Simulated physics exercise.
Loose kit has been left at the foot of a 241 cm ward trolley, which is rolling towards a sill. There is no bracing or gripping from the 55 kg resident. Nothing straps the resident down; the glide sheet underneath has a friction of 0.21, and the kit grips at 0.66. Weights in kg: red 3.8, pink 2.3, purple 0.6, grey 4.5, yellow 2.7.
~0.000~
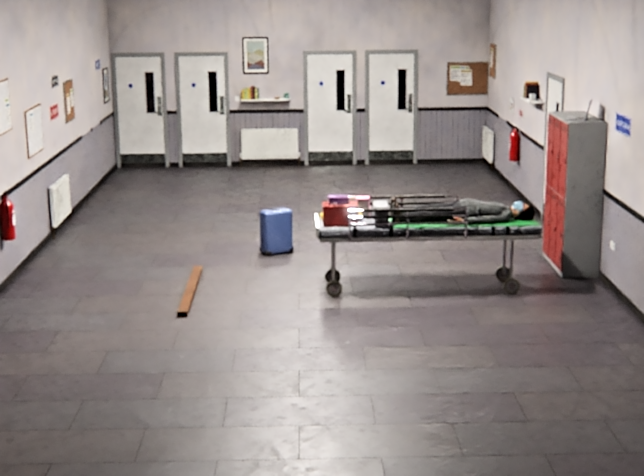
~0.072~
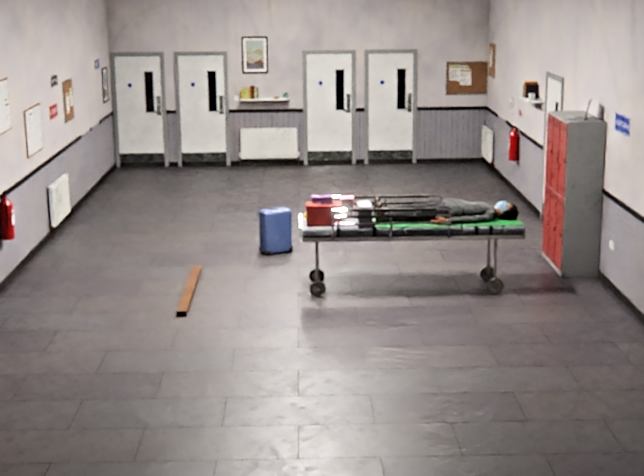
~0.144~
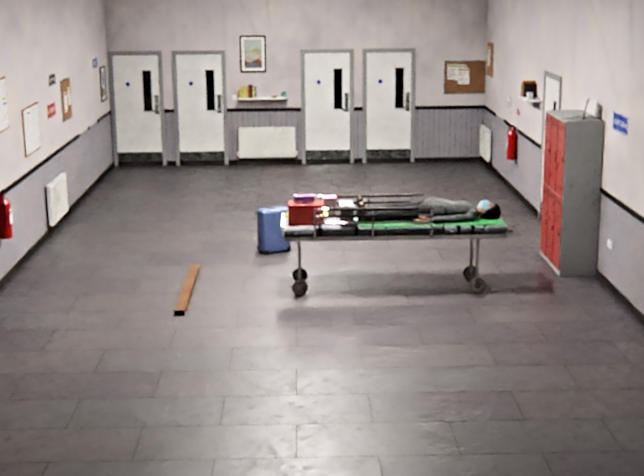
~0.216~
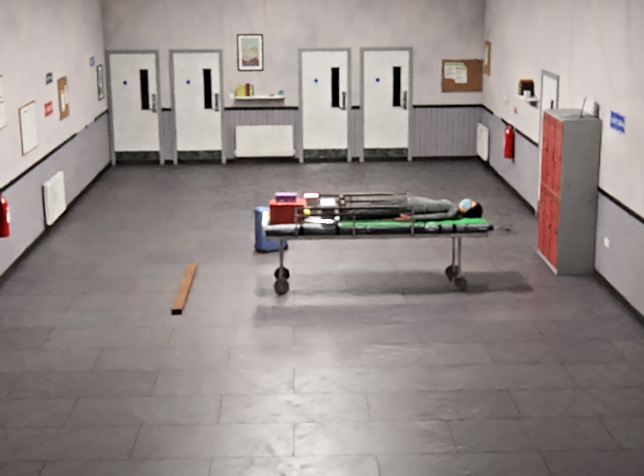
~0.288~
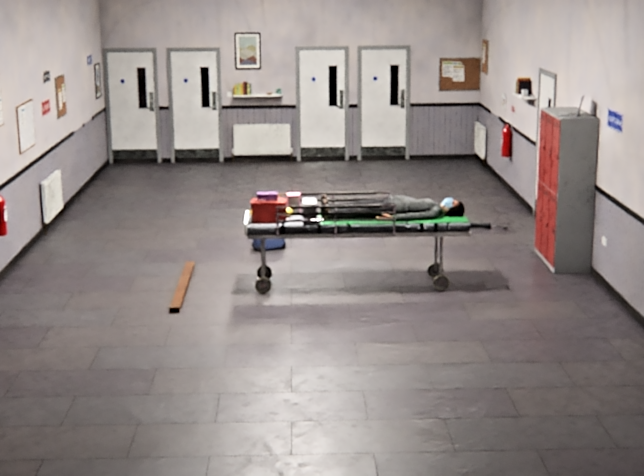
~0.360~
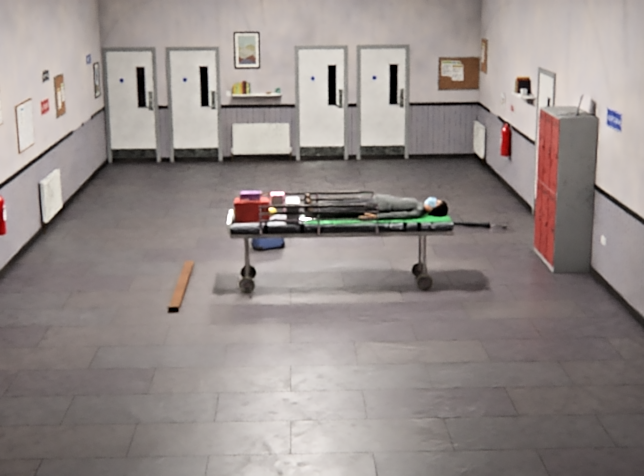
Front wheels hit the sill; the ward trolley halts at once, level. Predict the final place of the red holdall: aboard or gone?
Gone.
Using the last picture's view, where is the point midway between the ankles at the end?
The midpoint ends up close to (188, 216).
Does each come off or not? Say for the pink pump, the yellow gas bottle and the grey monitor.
At the end: Pink pump fallen away; yellow gas bottle still in place; grey monitor fallen away.
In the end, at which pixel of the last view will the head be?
Around (311, 210).
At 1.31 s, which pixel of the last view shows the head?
(311, 210).
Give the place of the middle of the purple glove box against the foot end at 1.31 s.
Past it by around 95 cm.
The jolt is at 0.61 s.
After 0.76 s the red holdall is 17 cm short of the foot end, tilted 20°, near (189, 205) in the last picture's view; the yellow gas bottle 23 cm short of the foot end, tilted 0°.
After 1.01 s the red holdall is 8 cm past the foot end, tilted 110°, near (166, 204) in the last picture's view; the yellow gas bottle 17 cm short of the foot end, tilted 30°.
After 1.31 s the red holdall is 40 cm past the foot end, tilted 145°, near (138, 257) in the last picture's view; the yellow gas bottle 17 cm short of the foot end, tilted 45°.
When all is still (2.5 s), red holdall drops off; pink pump drops off; purple glove box drops off; grey monitor drops off; yellow gas bottle stays on; left ankle stops short of the foot end.
